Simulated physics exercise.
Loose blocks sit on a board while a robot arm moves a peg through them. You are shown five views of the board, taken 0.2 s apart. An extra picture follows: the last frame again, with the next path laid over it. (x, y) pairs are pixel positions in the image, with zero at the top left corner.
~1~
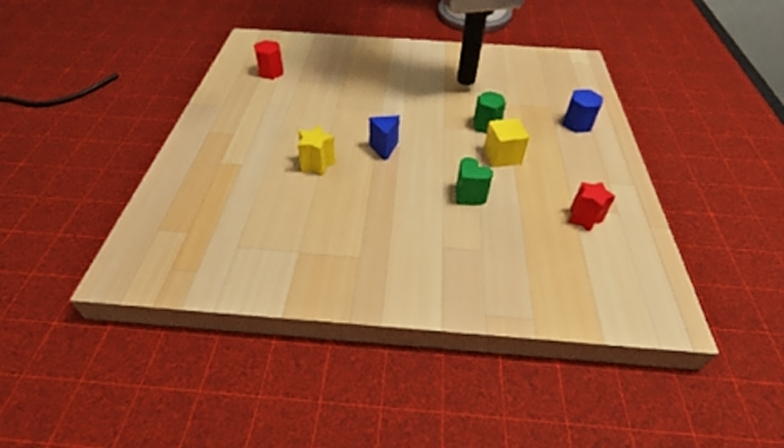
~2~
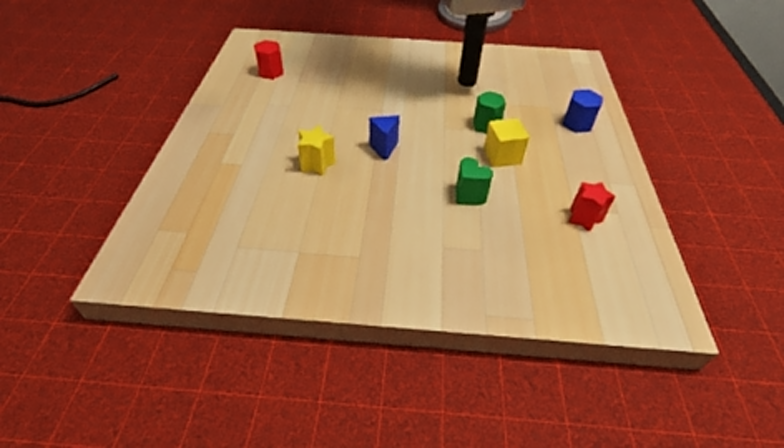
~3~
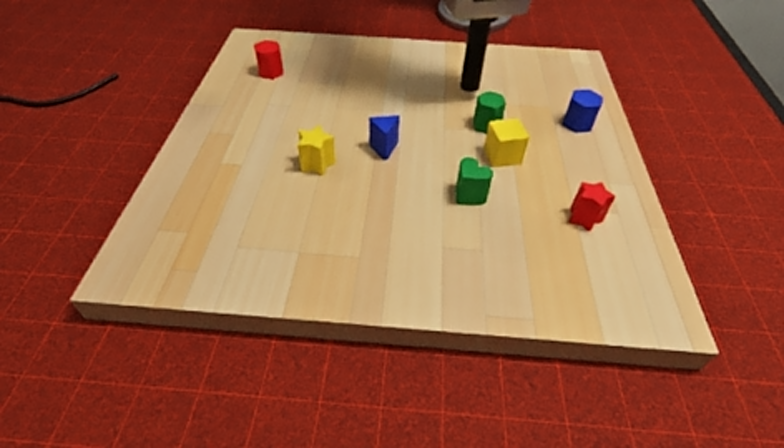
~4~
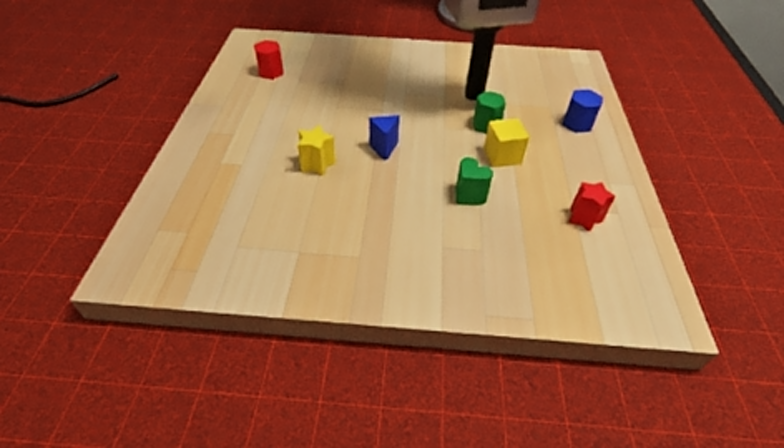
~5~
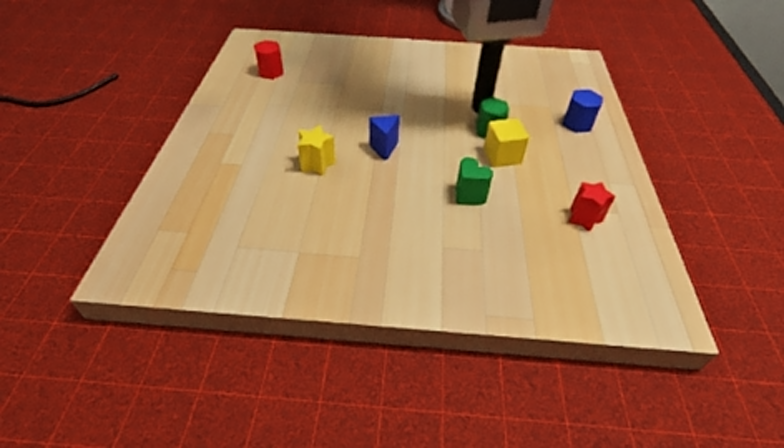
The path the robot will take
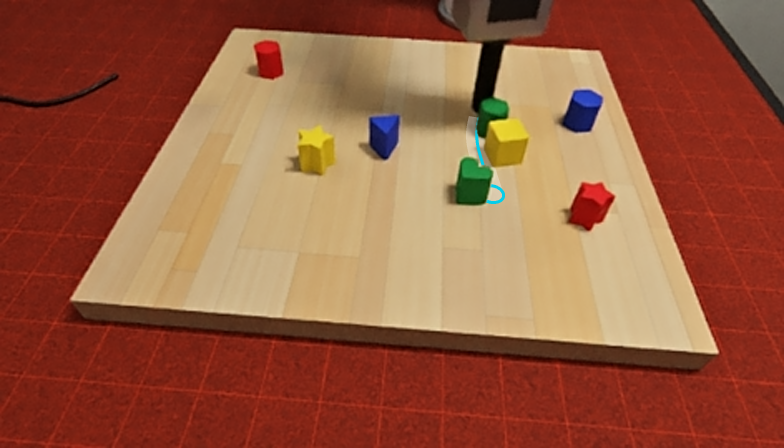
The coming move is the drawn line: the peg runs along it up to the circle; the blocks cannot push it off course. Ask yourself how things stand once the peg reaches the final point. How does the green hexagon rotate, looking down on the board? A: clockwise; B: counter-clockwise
B: Counter-clockwise.
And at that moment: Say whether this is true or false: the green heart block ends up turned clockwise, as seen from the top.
True
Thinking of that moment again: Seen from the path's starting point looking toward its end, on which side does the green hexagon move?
Toward the left.
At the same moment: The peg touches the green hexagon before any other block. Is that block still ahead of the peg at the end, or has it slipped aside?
The green hexagon won't stay at the front of the peg.
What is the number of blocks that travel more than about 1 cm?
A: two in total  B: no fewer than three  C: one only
A (two in total)
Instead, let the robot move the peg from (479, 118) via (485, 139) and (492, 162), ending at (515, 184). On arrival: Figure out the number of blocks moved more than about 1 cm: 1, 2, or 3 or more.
Blocks displaced: 2.
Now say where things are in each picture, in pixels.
Peg tip (466, 80); block tops, green heart block (475, 168); green hexagon (492, 99); yellow four-sided block (509, 129), in the first frame.
Peg (467, 82); blocks unchanged, in the second frame.
Peg (470, 87); blocks unchanged, in the third frame.
Peg (474, 96); blocks unchanged, in the fourth frame.
Peg (481, 108); green heart block (475, 168); green hexagon (496, 105); yellow four-sided block (509, 129), in the fifth frame.
Path on the board, from (479, 118) by way of (477, 140) and (483, 166) to (492, 194).
On the path given first. One third of the way, peg (479, 131); green hexagon (506, 121), turned 30° anticlockwise; yellow four-sided block (520, 141).
Two thirds of the way, peg (485, 156); green hexagon (511, 125), turned 50° anticlockwise; yellow four-sided block (526, 145).
At the end, peg (494, 184); green heart block (474, 171), turned 20° clockwise; green hexagon (511, 125), turned 50° anticlockwise; yellow four-sided block (526, 145).
